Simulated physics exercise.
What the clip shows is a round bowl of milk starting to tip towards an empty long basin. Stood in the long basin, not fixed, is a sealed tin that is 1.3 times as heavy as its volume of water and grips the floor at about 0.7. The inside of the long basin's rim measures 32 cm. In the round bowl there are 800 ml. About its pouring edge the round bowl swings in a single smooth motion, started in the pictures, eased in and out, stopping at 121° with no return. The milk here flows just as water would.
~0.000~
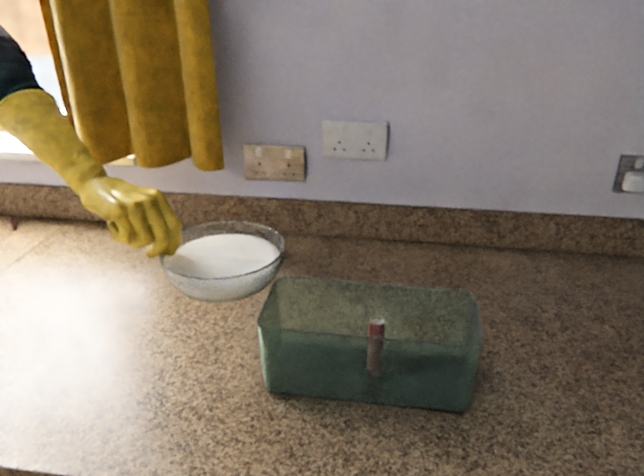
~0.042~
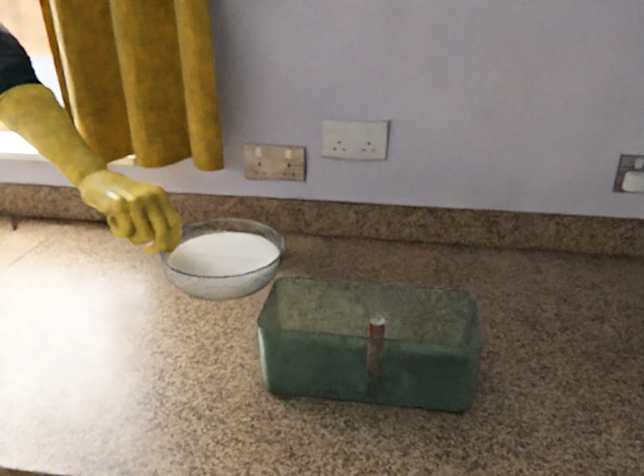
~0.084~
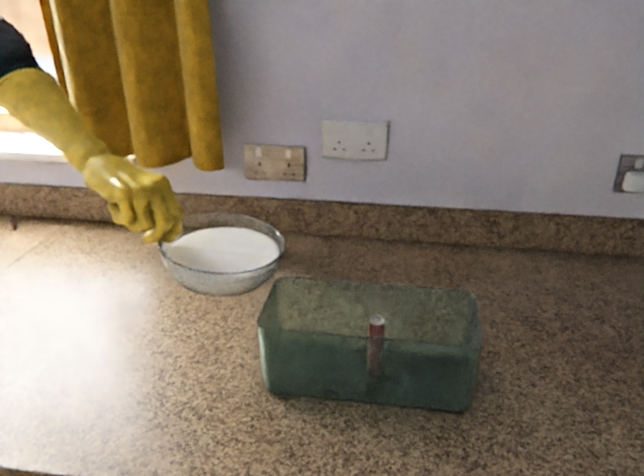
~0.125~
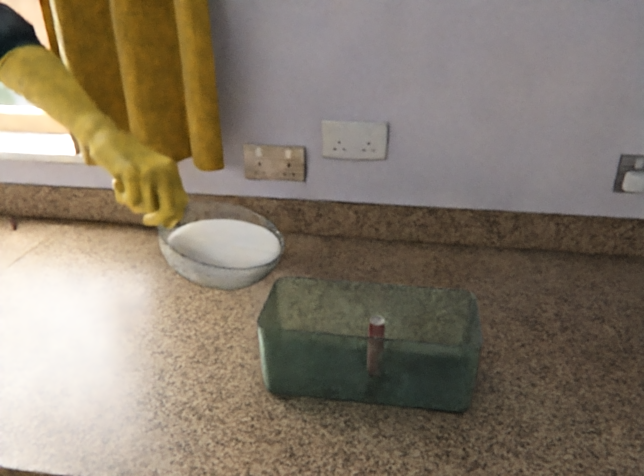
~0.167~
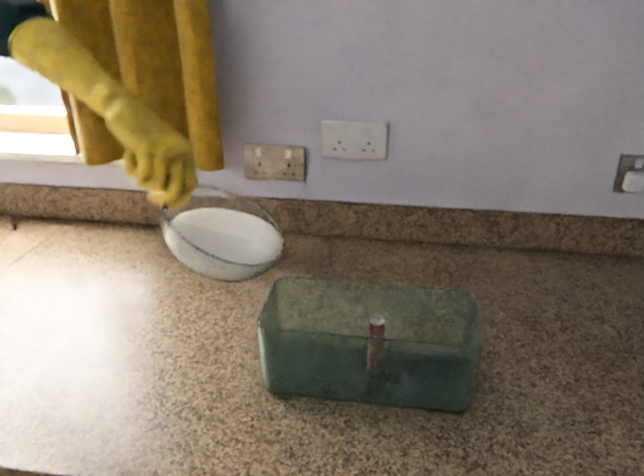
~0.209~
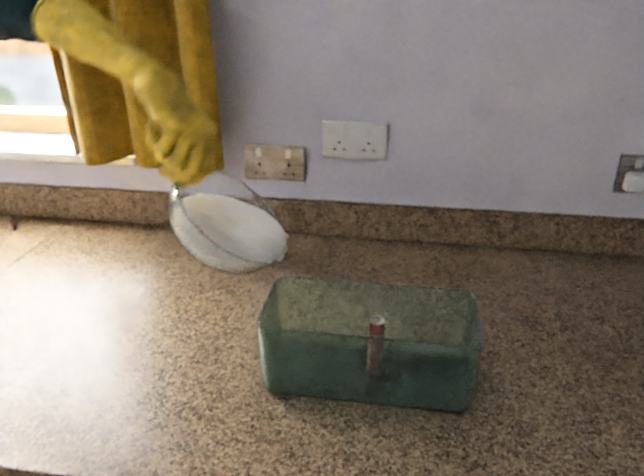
In the video, a yellow-gloved hand at the left grips a glass bowl of white liquid on a speckled countertop and tilts it steadily rightward, raising its left side, beside a still, green rectangular basin with a small reddish object inside.
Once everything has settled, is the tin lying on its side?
It gets tipped over.
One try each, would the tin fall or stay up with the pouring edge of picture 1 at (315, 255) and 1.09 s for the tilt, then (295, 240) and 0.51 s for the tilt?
The tin overturns the first time and overturns the second time.
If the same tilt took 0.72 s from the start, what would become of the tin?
Well, the tin simply tips.
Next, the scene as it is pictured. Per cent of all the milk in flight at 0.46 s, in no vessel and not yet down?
Some 70 % is the figure.
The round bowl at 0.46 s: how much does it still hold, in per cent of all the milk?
I'd put it near 7 percent.
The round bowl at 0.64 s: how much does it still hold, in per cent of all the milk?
0 in a hundred, give or take.
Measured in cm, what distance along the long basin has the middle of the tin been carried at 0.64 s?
Around 7 centimetres.
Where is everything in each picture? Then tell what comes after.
In the first frame, tilt 0°; pouring edge (282, 253); surface from (172, 253) to (280, 261); the long basin's rim runs from (267, 301) to (478, 319); the tin's top is at (377, 323).
In the second frame, tilt 2°; pouring edge (282, 253); surface from (171, 251) to (280, 259).
In the third frame, tilt 7°; pouring edge (282, 253); surface from (171, 244) to (280, 256).
In the fourth frame, tilt 16°; pouring edge (282, 253); surface from (171, 234) to (280, 250).
In the fifth frame, tilt 27°; pouring edge (281, 253); surface from (172, 218) to (274, 243); 1 per cent is over the edge.
In the sixth frame, tilt 41°; pouring edge (281, 253); surface from (178, 201) to (265, 233); 5 per cent is over the edge.
After 0.46 s the tilt is 115° and 7 per cent is still to pour; the tin stands where it began.
After 0.64 s the tilt is 121° and 0 per cent is still to pour; the tin lies on its side.
After 0.82 s the tilt is 121° and 1 per cent is still to pour; the tin lies on its side.
After 1.03 s the tilt is 121° and 0 per cent is still to pour; the tin lies on its side.
In the end the tin lies on its side.
